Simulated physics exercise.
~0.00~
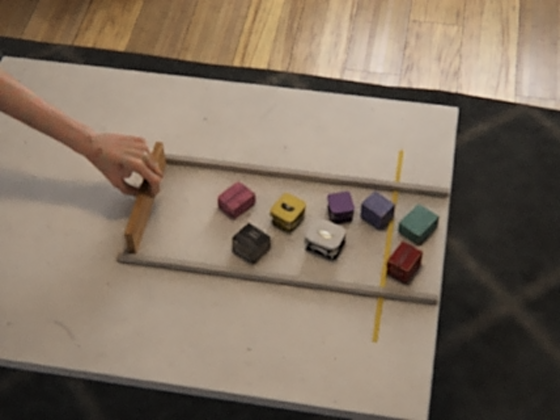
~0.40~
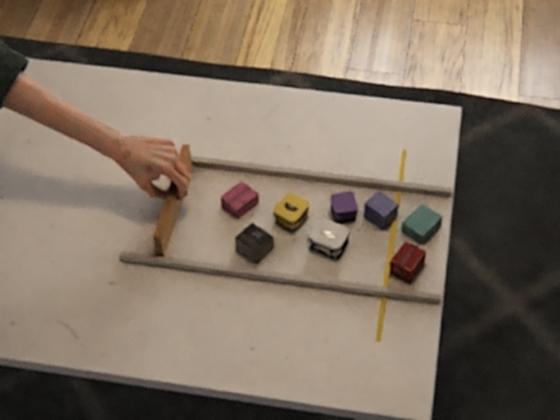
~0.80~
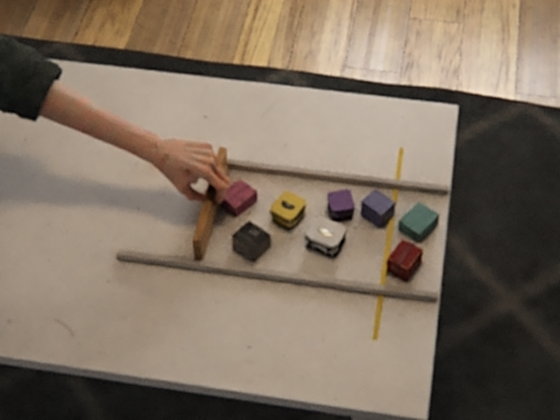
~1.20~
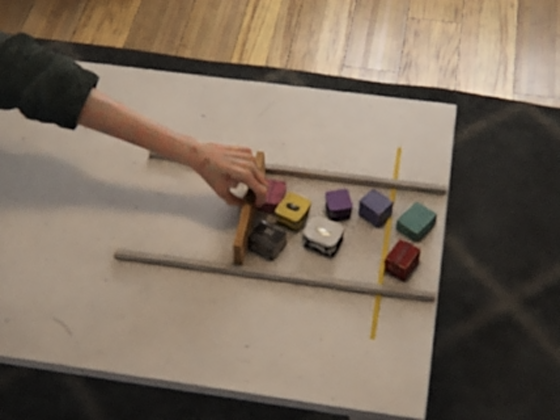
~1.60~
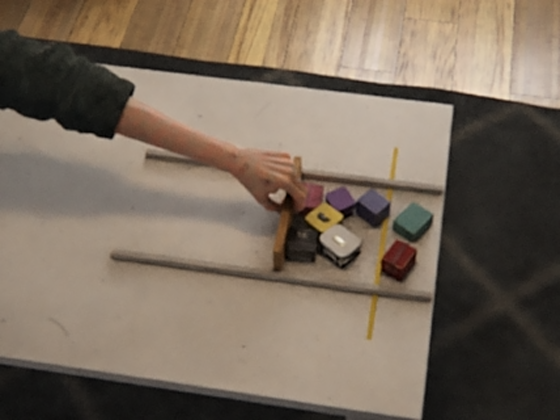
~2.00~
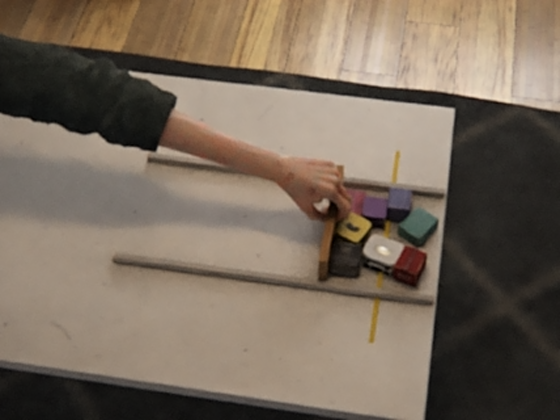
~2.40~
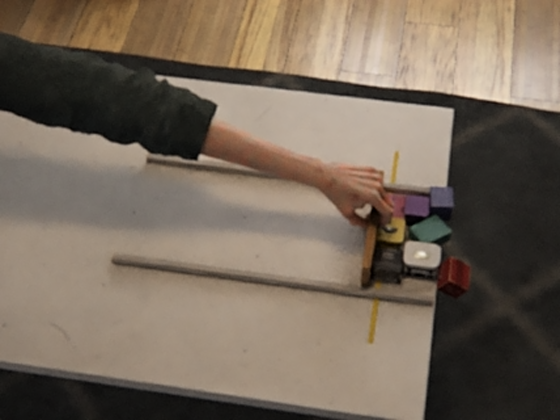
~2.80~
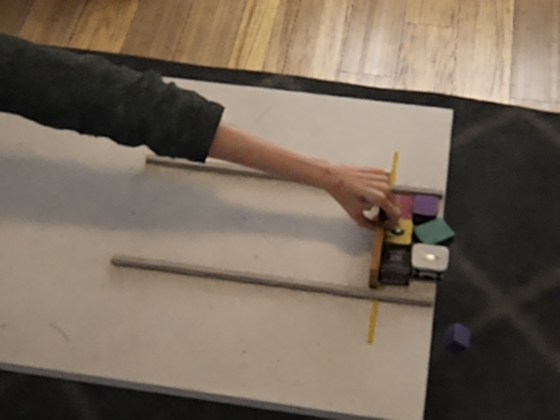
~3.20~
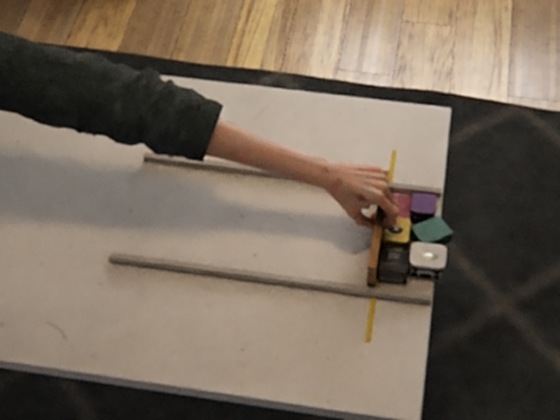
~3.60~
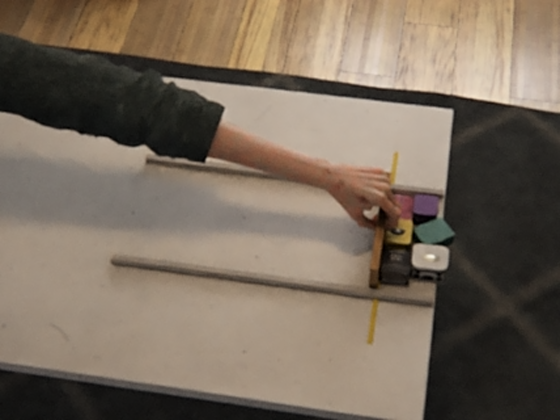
A hand holds a wooden board upright at the left of two parallel rails on a pale tabletop, seen from above by a slightly swaying camera. Between the rails sit eight small objects, with pink and black at the left, yellow, white, purple and blue further along, and teal and red near a yellow strip at the right. The hand slides the board rightward, gathering the pieces into a tight cluster and pushing them over the strip. The red and blue ones drop off the table's right edge. The board halts near the strip, leaving six bunched at the edge.
